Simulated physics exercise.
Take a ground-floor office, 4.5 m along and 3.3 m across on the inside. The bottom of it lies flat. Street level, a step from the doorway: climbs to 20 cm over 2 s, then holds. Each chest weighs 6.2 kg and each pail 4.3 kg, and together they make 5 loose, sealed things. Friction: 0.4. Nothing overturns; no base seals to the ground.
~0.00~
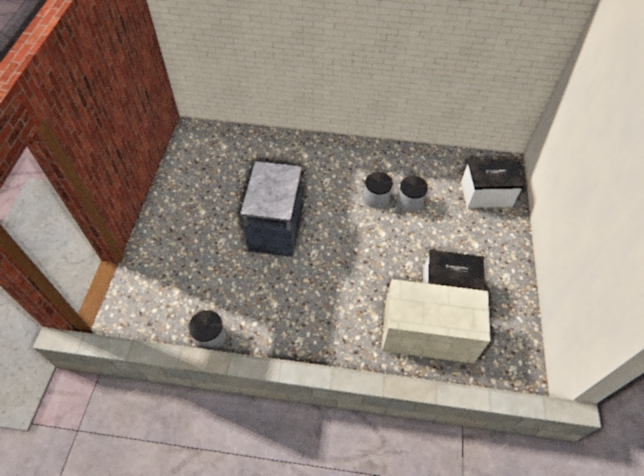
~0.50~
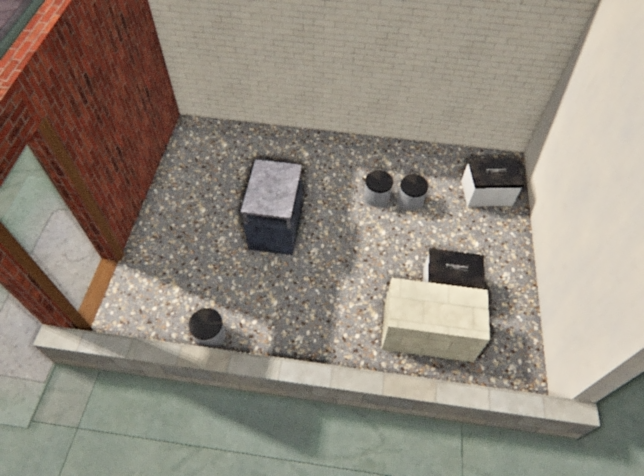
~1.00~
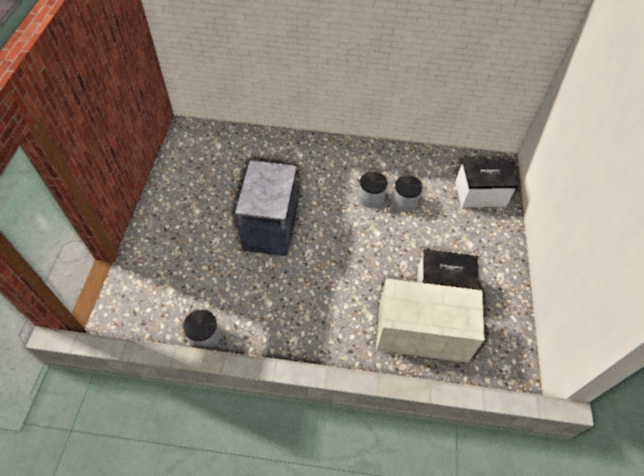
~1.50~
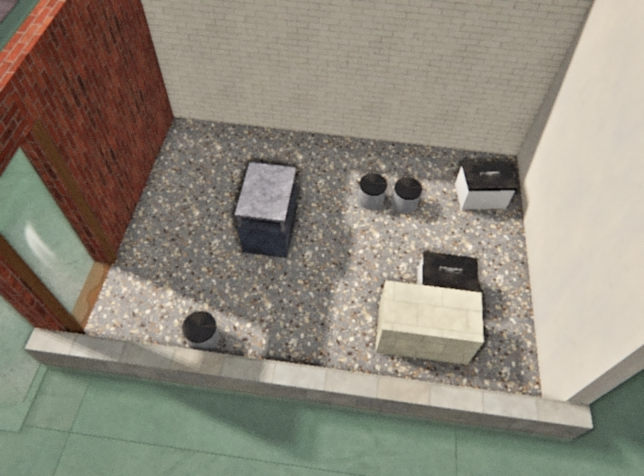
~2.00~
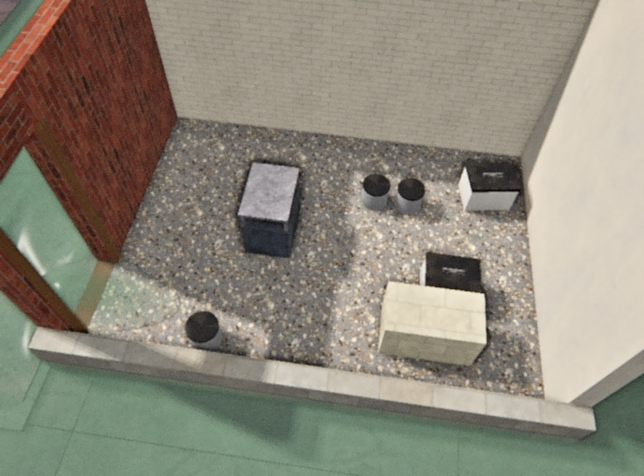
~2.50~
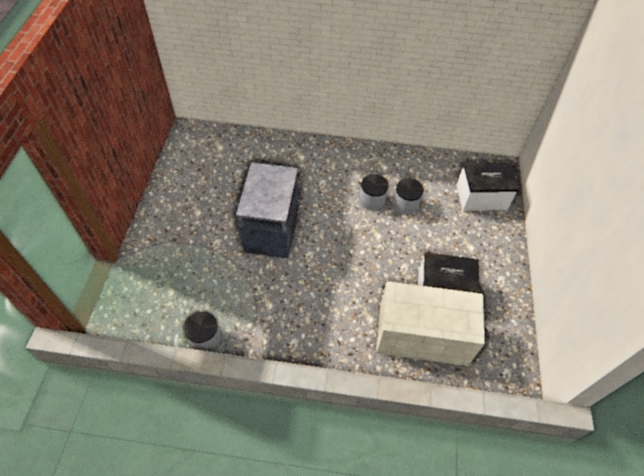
Ground-floor room with pebbled floor, greenish water covering the pavement outside, then spreading through the left doorway while the objects stay still.
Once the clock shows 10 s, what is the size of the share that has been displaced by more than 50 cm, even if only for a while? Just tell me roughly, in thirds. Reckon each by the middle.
A two-thirds majority or more.
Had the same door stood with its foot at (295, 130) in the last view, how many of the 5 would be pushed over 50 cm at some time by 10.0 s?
In that case the number is 3.
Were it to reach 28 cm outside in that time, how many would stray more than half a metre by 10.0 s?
So the tally would be 5.
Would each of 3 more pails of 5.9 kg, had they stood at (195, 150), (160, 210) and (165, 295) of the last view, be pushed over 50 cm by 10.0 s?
In order: Not as far; not as far; farther.
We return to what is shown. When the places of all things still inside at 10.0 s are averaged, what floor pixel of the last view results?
Mean position approx. (408, 197).
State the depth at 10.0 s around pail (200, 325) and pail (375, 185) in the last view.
9 and 6 cm.
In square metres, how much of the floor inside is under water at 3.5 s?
About 5.0 m2 is covered.
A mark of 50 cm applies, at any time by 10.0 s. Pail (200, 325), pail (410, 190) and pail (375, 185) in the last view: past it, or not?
Taking them in that order, the first is beyond the limit, the second beyond the limit and the third within the limit.
After 3.5 s 1 of 5 are over 50 cm from their spots; 0 afloat.
After 4.5 s 1 of 5 are over 50 cm from their spots; 1 afloat.
After 7.0 s 3 of 5 are over 50 cm from their spots; 3 afloat.
After 10.0 s 4 of 5 are over 50 cm from their spots, and 4 have been at some point; 5 afloat.
